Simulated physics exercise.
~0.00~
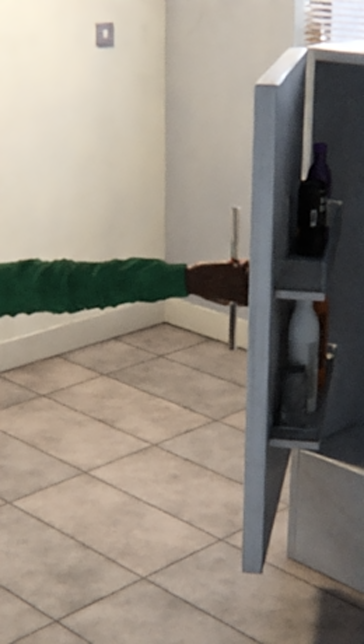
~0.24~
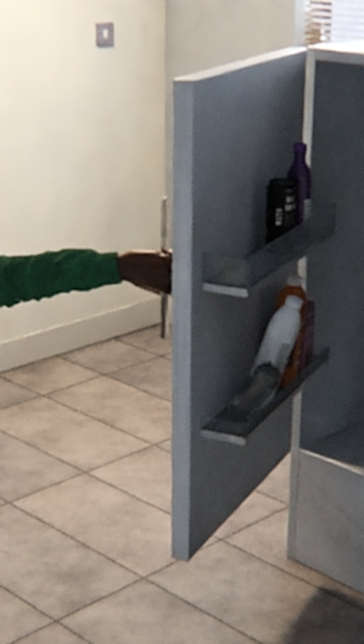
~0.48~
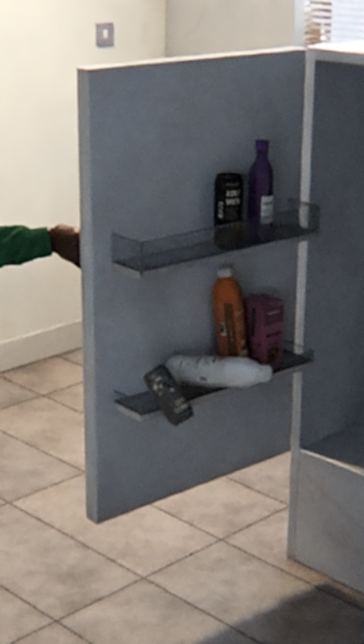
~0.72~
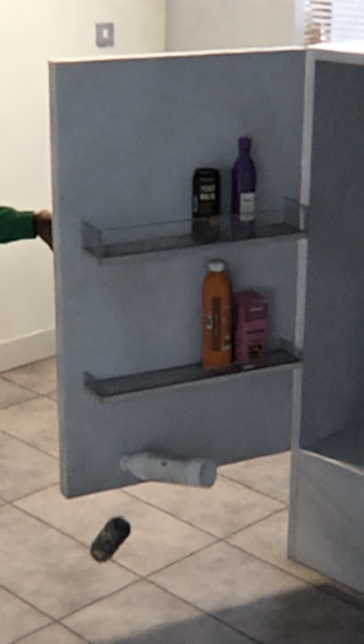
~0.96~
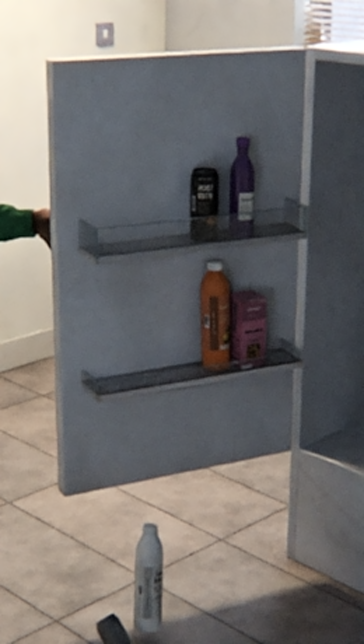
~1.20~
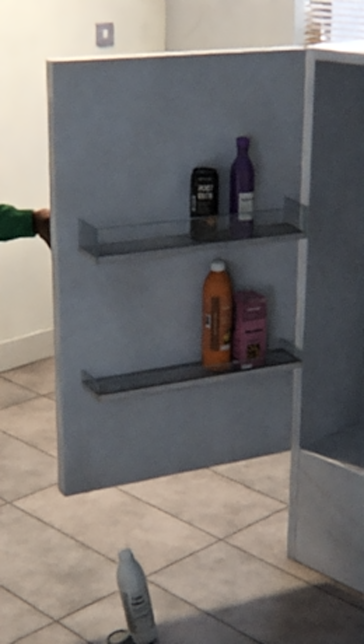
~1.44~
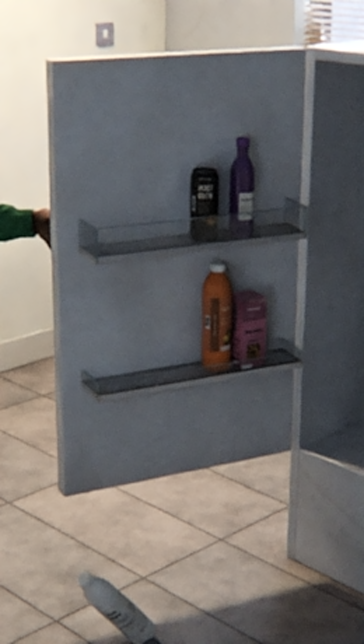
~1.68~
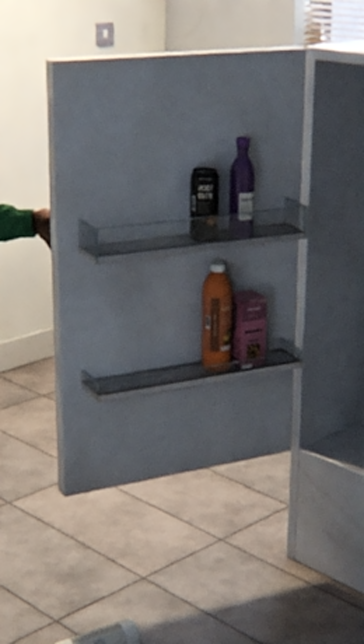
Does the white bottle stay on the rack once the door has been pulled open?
No, it topples over, slips off the lower rack and ends up lying on its side on the floor.
